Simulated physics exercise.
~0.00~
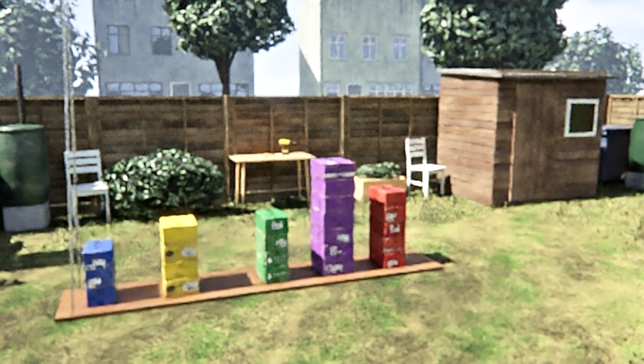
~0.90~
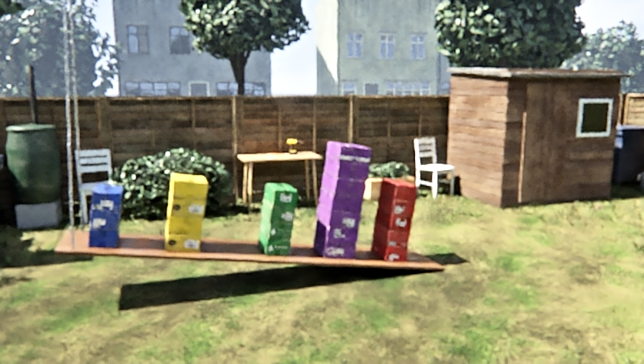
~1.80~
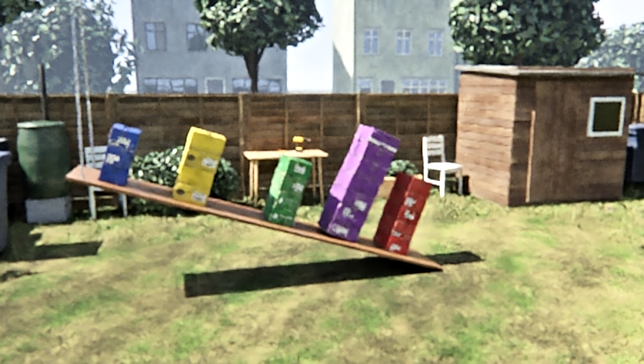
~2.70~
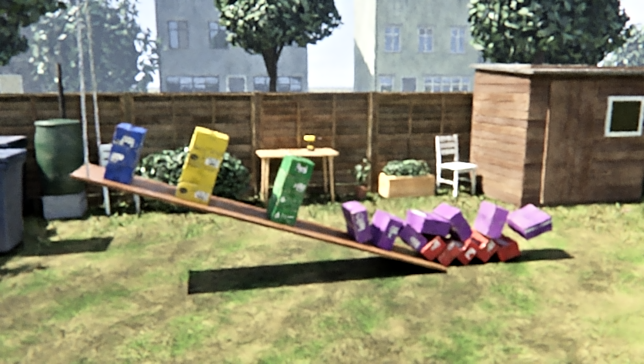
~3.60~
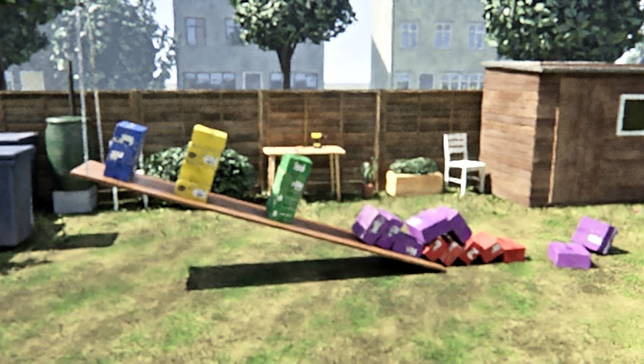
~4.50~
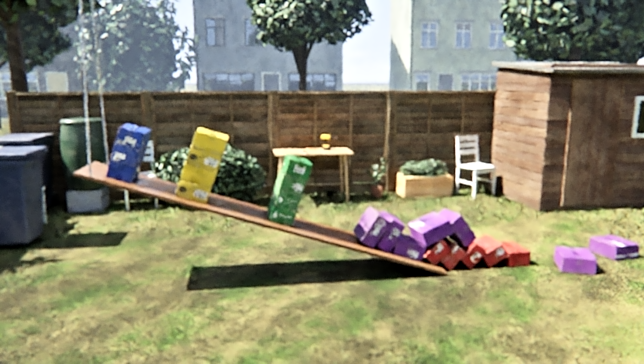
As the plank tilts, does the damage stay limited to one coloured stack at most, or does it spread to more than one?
It spreads to more than one. The purple and red stacks both collapse at the low end, while the blue, yellow and green ones stay standing on the slope.
